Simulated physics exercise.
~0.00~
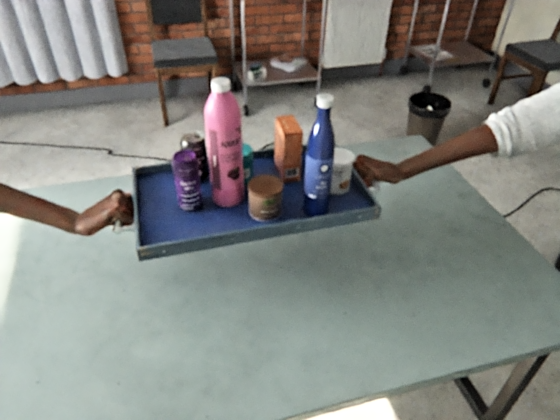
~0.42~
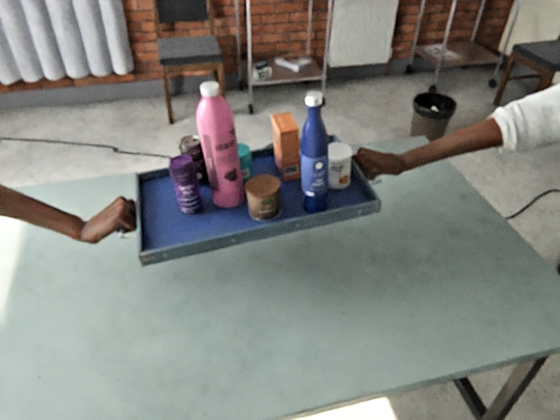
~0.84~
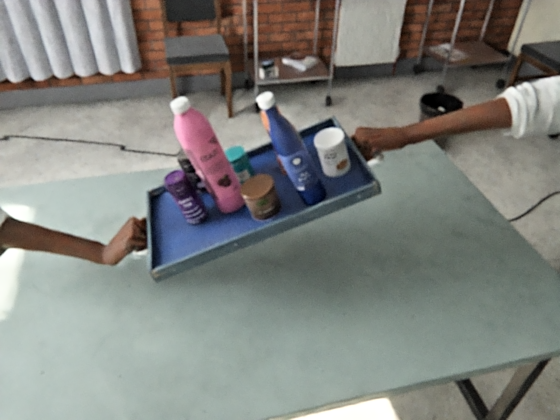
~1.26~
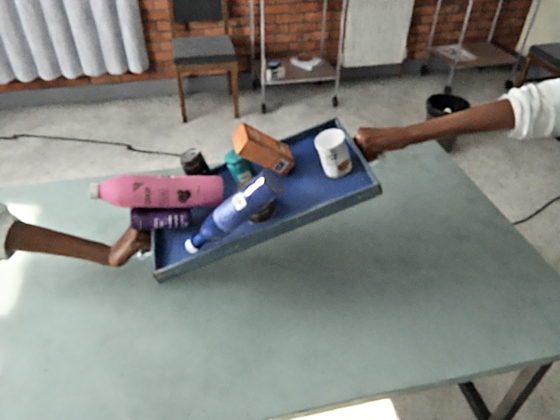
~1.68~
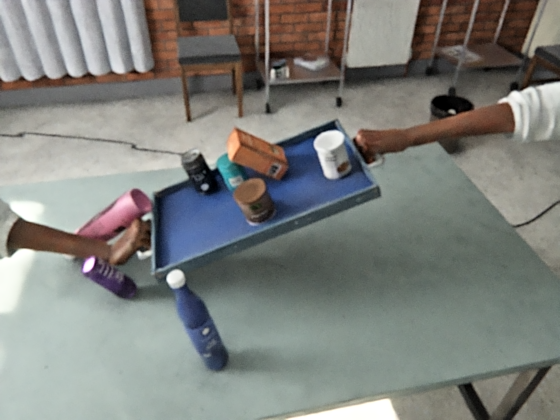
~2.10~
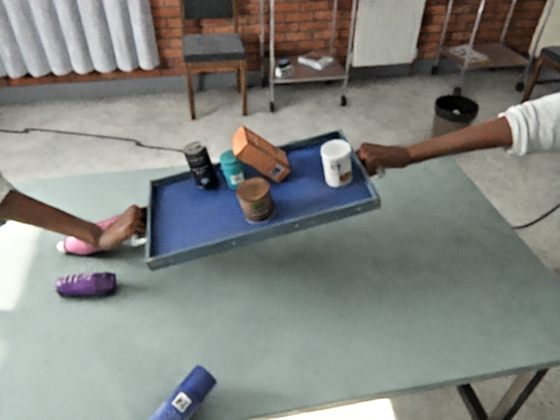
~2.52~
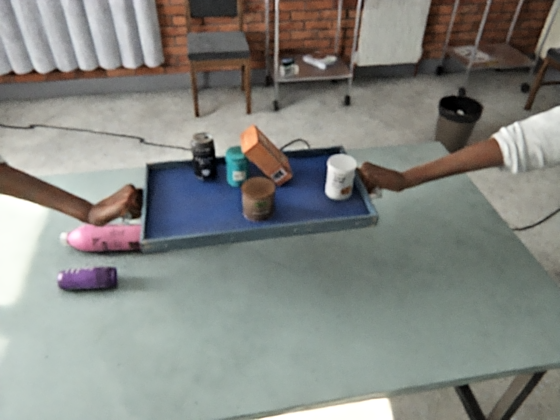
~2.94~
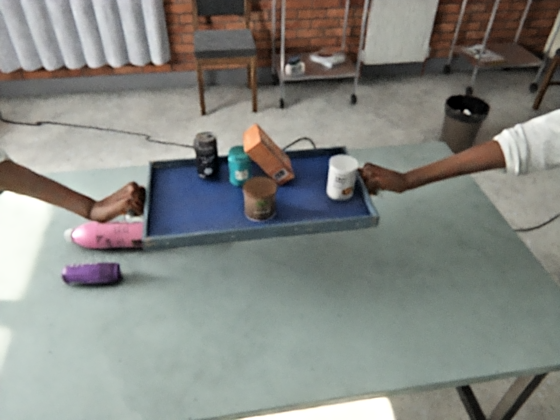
In a room with brick walls and a pale green table, seen from slightly above, two hands hold a blue tray by its ends. It carries a tall pink bottle, a purple can and a black can on the left, a turquoise jar, brown tin and orange packet in the middle, and a blue bottle and white tin on the right. The tray tips down to the left, and the pink bottle, blue bottle and purple can topple and drop onto the table, while the packet tips over. The hands level the tray, leaving the pink bottle and purple can lying at left, the blue bottle out of view, and the packet slanted among the upright containers.
